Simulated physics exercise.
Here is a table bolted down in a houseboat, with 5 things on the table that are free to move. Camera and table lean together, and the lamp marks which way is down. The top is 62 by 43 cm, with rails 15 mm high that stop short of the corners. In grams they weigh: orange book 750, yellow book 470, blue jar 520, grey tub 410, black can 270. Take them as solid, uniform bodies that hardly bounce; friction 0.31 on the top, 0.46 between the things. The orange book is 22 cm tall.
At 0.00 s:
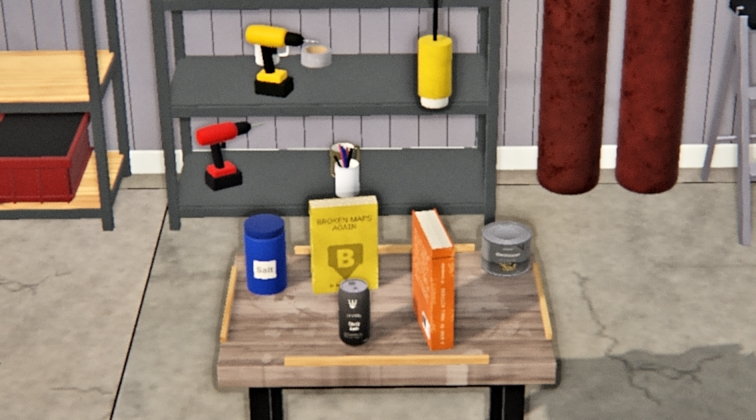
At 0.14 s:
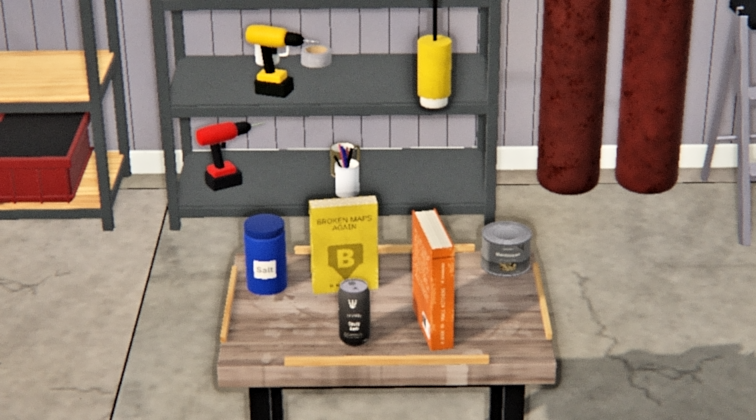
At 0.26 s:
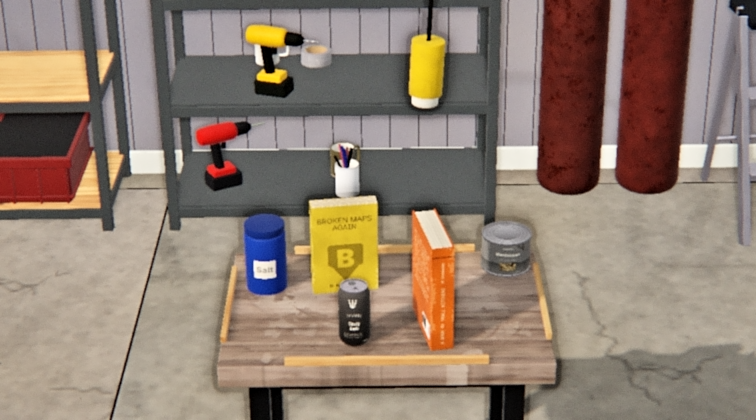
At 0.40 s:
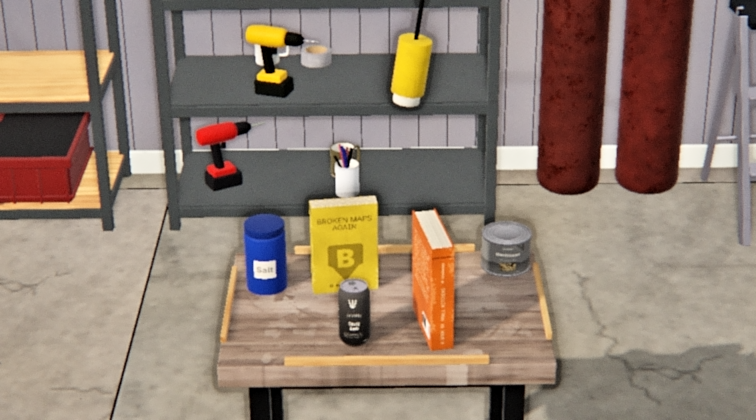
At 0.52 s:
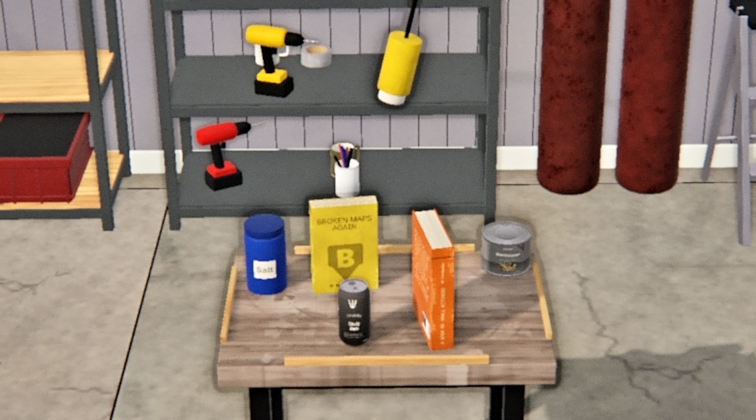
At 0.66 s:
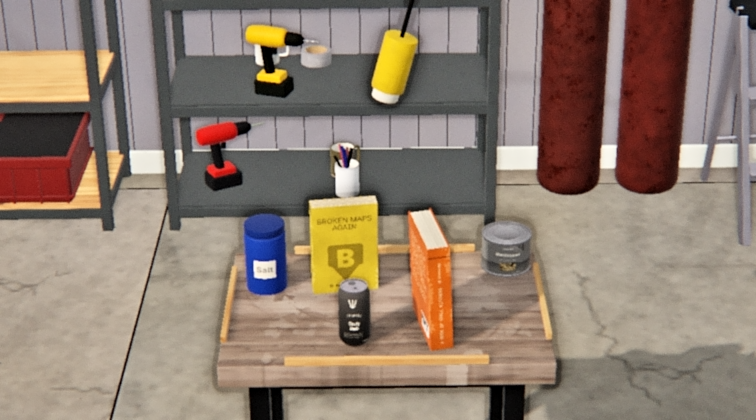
Workshop with a hanging yellow cylinder swinging left behind a table of books and containers, then the orange book leaning slightly left.
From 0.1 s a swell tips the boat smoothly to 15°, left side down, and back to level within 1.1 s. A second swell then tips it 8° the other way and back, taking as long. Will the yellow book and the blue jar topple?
The yellow book is still upright, the blue jar is still upright.
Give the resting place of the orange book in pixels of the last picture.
At about (385, 296).
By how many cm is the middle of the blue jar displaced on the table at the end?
Some 0 cm.
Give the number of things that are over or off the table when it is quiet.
In all, 1.
After 0.86 s, floor tilted 10°, left side down; orange book tipped 21° from how it sat.
After 0.96 s, floor tilted 6°, left side down; orange book tipped 41° from how it sat.
After 1.06 s, floor tilted 2°, left side down; orange book tipped 46° from how it sat; black can slid 4 cm.
After 1.76 s, floor tilted 7°, right side down; orange book tipped 50° from how it sat; black can slid 5 cm.
At rest (2.8 s), tipped over on the table, orange book; not toppled but over 5 cm from the start, black can; the other 3 in place, give or take 5 cm. In the last view, yellow book near (344, 245), blue jar near (266, 255).
